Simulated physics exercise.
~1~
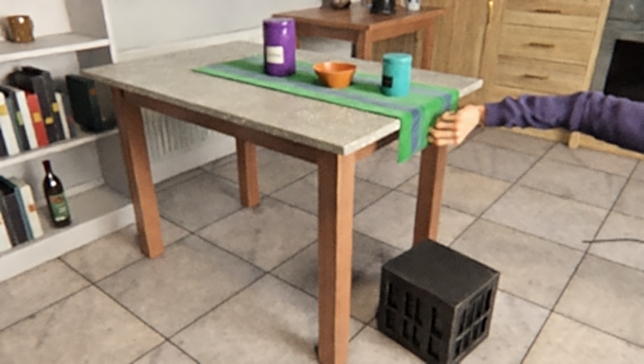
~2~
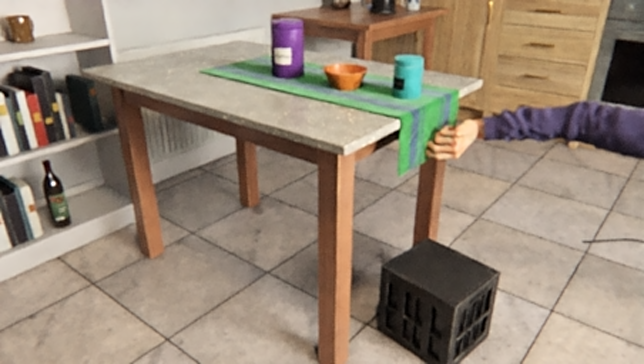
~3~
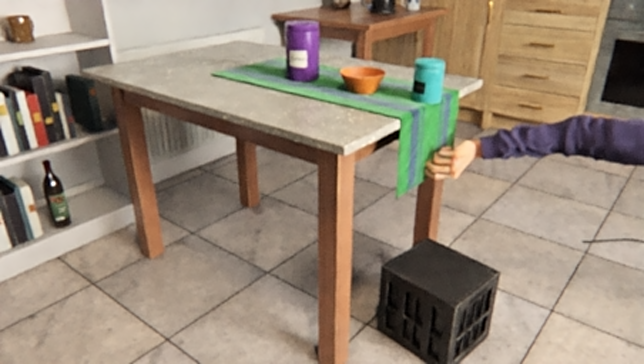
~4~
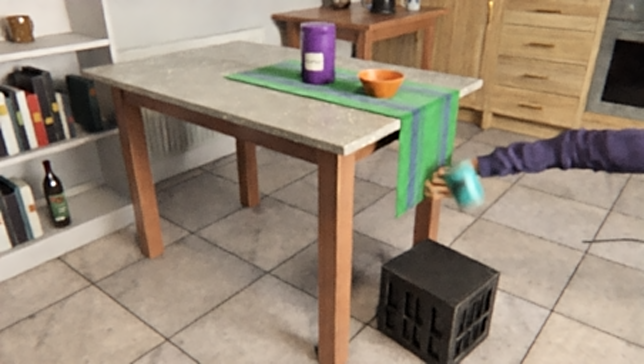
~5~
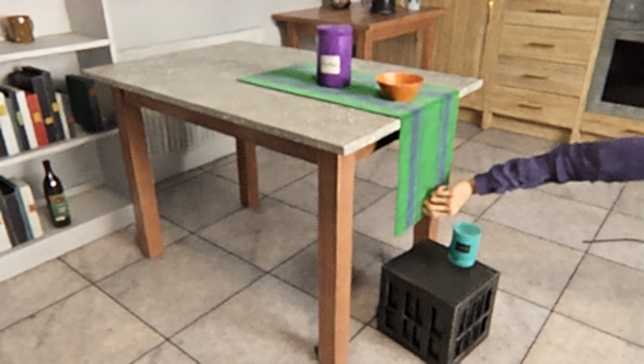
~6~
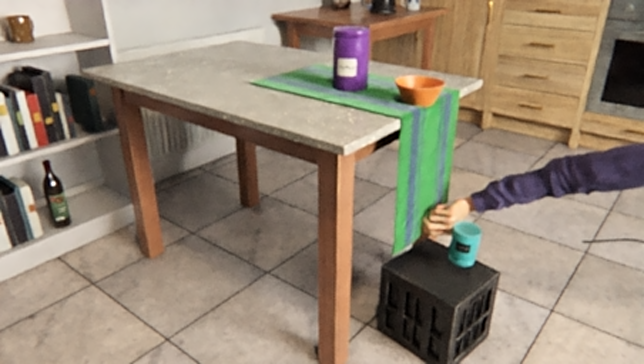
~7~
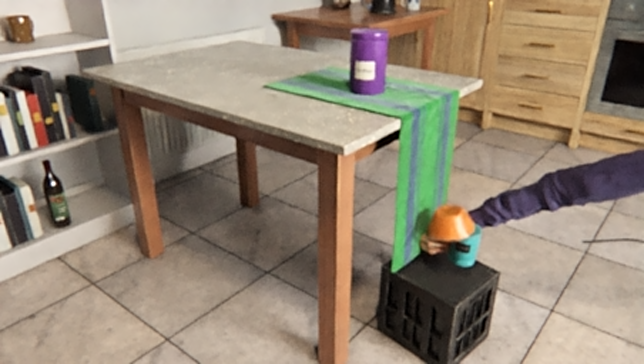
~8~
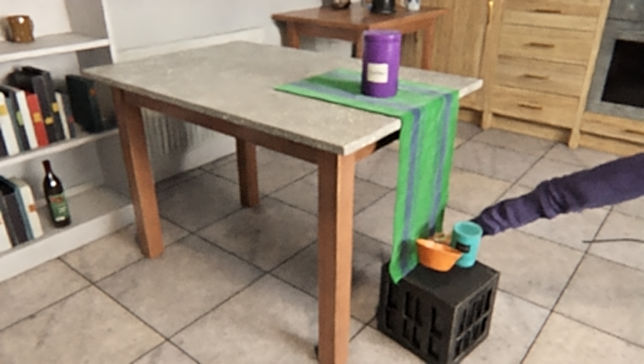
On a table, a hand pulls a green cloth, dropping a turquoise jar, then an orange bowl, onto a black crate.
